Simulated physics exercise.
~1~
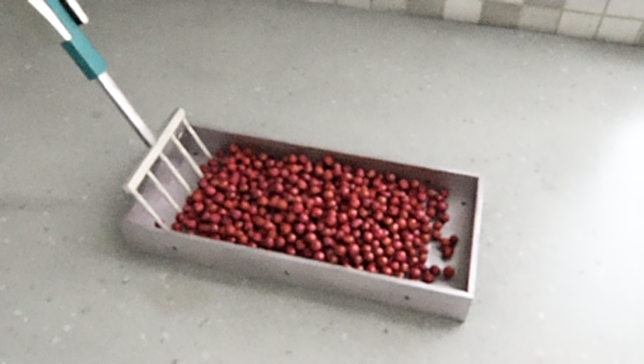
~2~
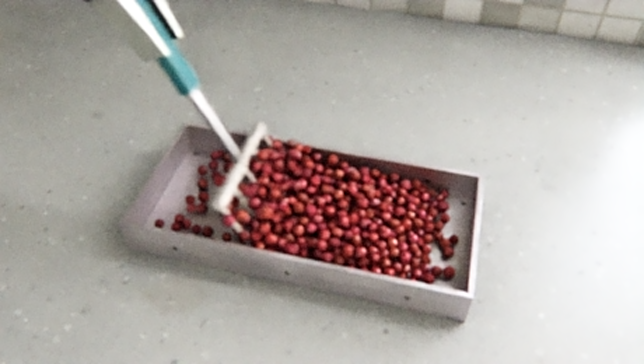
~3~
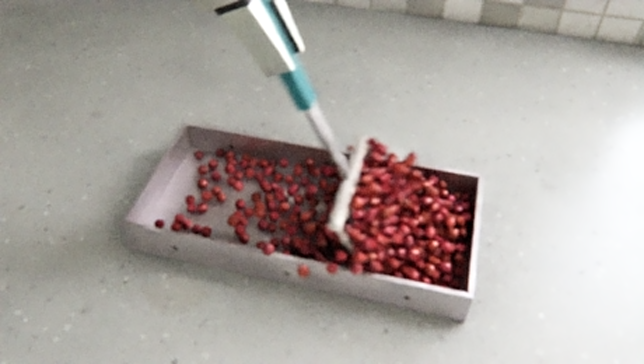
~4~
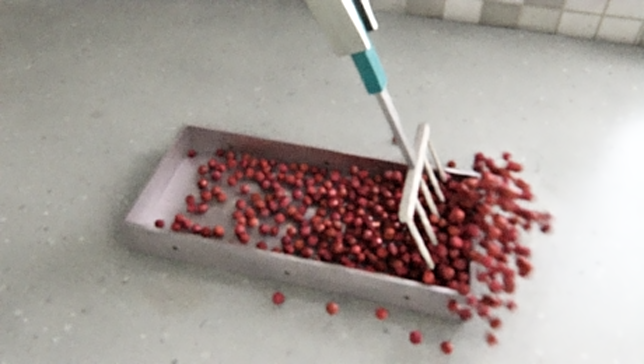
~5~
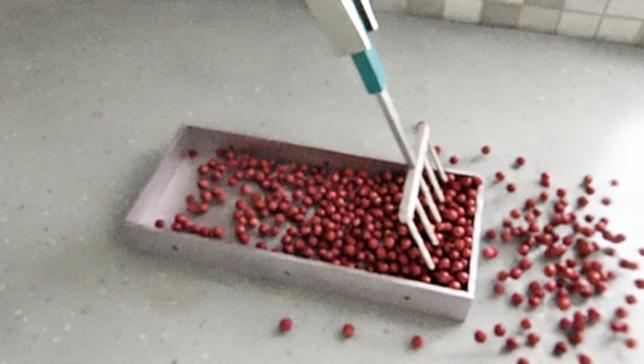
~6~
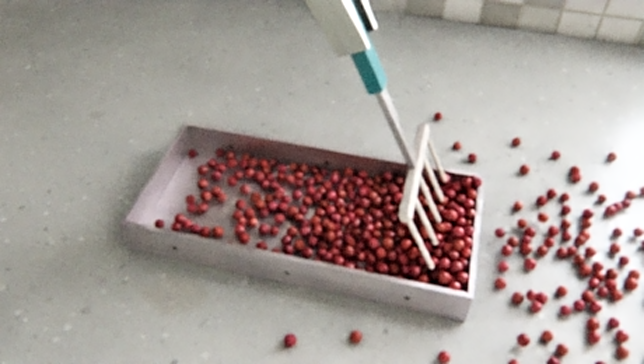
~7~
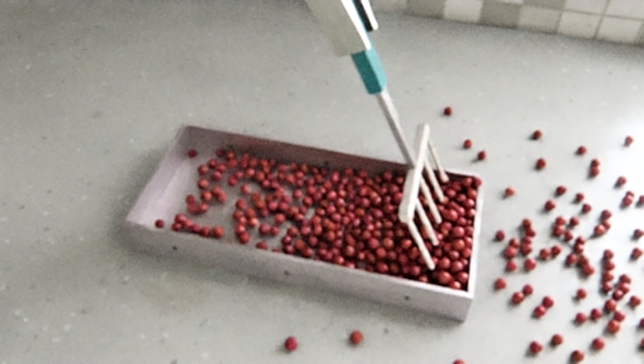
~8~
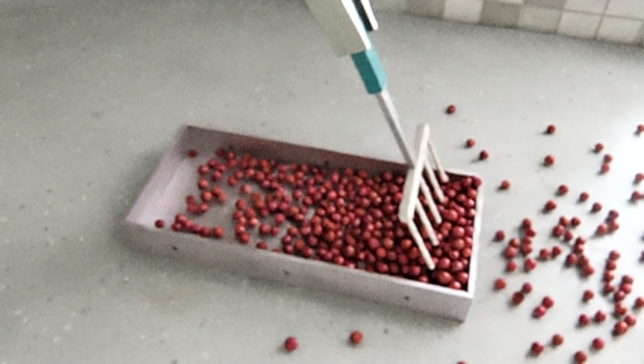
On a grey speckled countertop, a comb-like rake sweeps red beads rightward along a tray, spilling many over the far end.
